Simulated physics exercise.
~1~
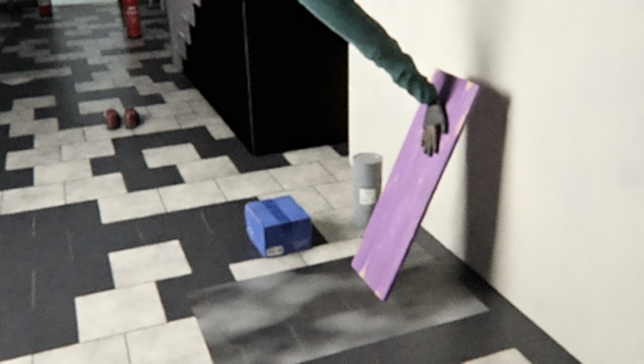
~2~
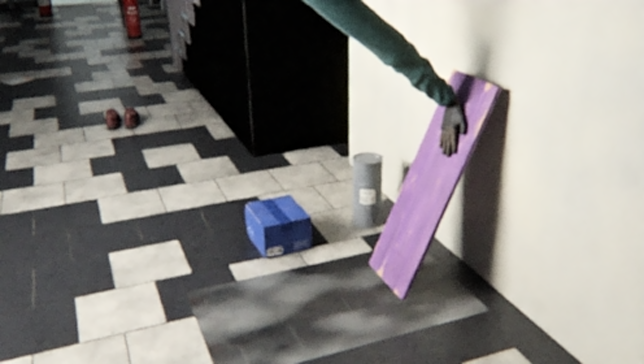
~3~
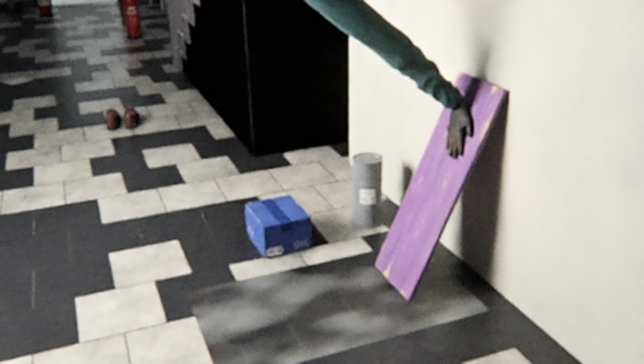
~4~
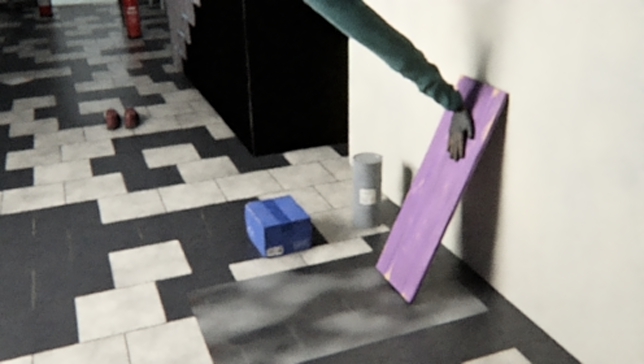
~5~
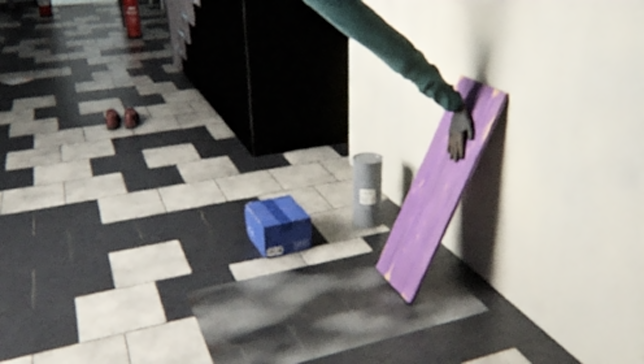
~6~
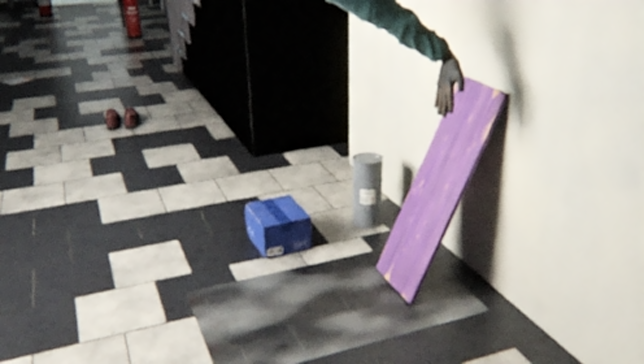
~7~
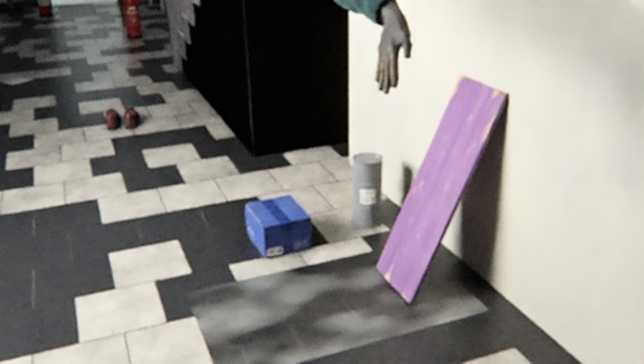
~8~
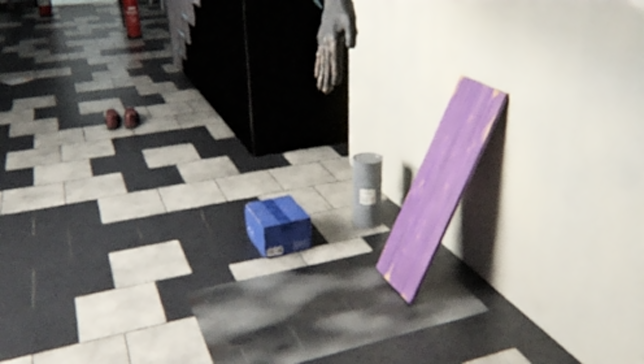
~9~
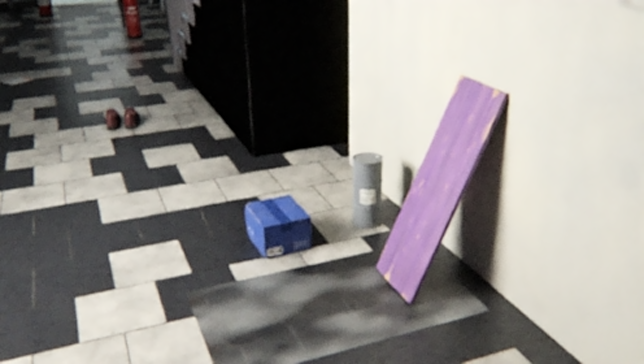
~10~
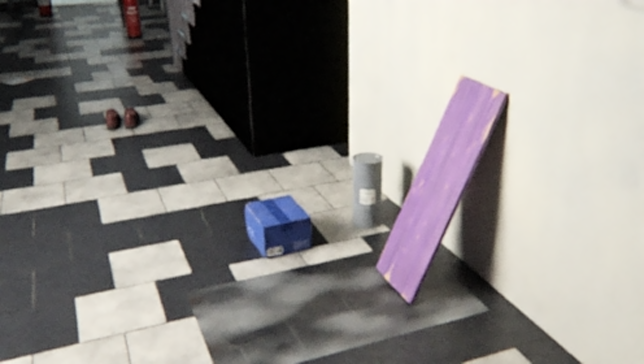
In a hallway with a black and white tiled floor, a gloved hand set a purple board leaning against the pale wall, shifting it slightly right, then let go and withdrew, and the board stayed propped there beside the blue box and grey canister.
